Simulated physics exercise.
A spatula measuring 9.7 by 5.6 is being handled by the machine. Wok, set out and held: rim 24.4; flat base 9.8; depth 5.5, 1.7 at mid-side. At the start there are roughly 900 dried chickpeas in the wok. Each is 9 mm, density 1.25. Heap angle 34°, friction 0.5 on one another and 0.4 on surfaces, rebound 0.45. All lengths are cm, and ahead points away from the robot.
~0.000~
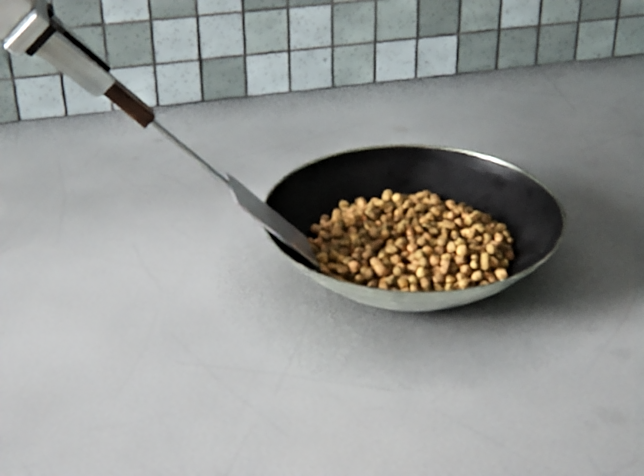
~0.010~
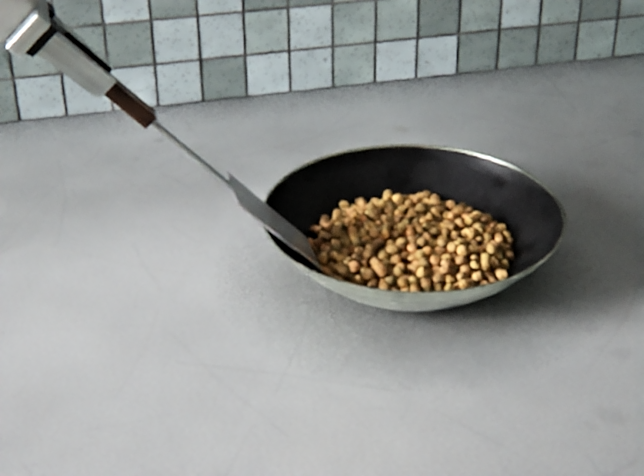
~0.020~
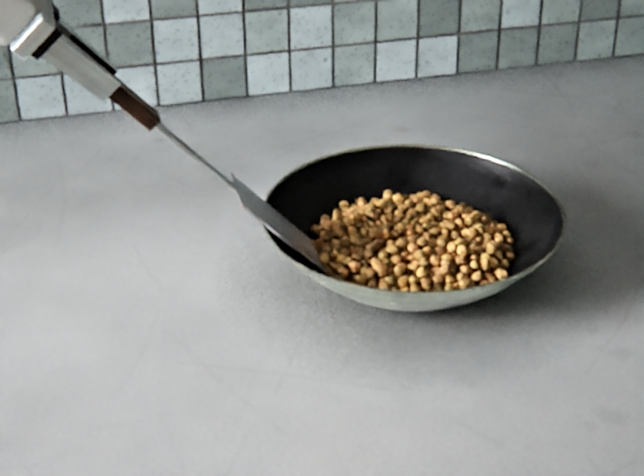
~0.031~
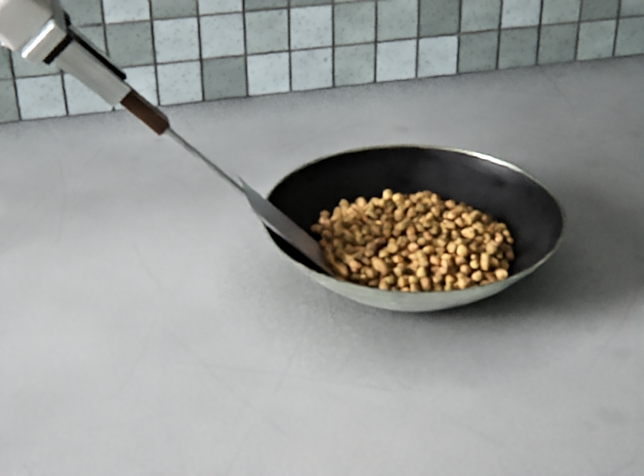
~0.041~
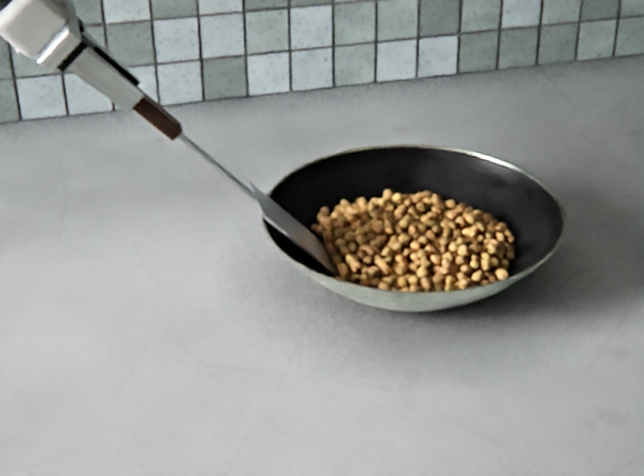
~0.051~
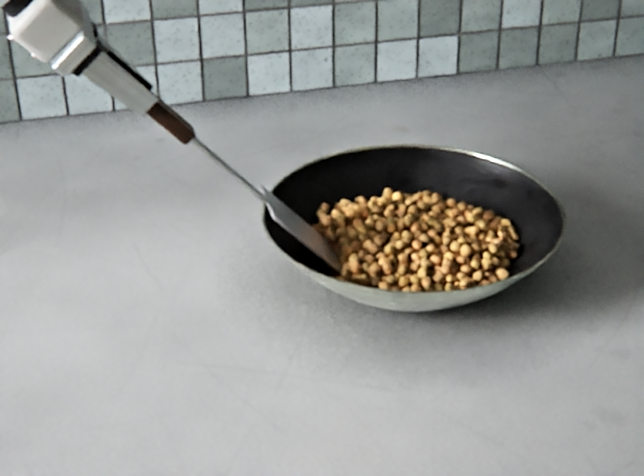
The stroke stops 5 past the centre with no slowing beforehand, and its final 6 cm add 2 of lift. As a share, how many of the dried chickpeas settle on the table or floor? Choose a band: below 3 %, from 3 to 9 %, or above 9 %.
From 3 to 9 %.
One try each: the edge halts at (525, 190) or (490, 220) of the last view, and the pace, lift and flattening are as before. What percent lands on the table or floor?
Around 35 per cent for the first try and 20 per cent for the second.
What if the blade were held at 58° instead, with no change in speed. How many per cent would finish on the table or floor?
Estimate for that slope: Some 5 per cent.
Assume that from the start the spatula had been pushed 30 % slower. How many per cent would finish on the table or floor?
Around 0 per cent would finish on the table or floor.
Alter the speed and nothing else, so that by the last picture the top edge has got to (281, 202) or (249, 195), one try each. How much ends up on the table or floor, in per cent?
15 % and 0 %.
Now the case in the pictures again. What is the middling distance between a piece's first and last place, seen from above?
Roughly 3 cm.
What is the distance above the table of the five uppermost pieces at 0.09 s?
Roughly 5 cm above the table.
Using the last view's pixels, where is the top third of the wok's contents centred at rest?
(499, 216).
After 0.09 s, sloping 48°, highest piece 5 above the table; 900 in the wok.
After 0.13 s, sloping 48°, highest piece 6 above the table; 900 in the wok.
After 0.35 s, sloping 48°, highest piece 7 above the table; 853 in the wok, 34 on the table or floor, 13 on the blade or in flight.
After 1.40 s, sloping 48°, highest piece 6 above the table; 852 in the wok, 48 on the table or floor.
In the end, 852 in the wok, 48 on the table or floor. That is 5 % on the table or floor.
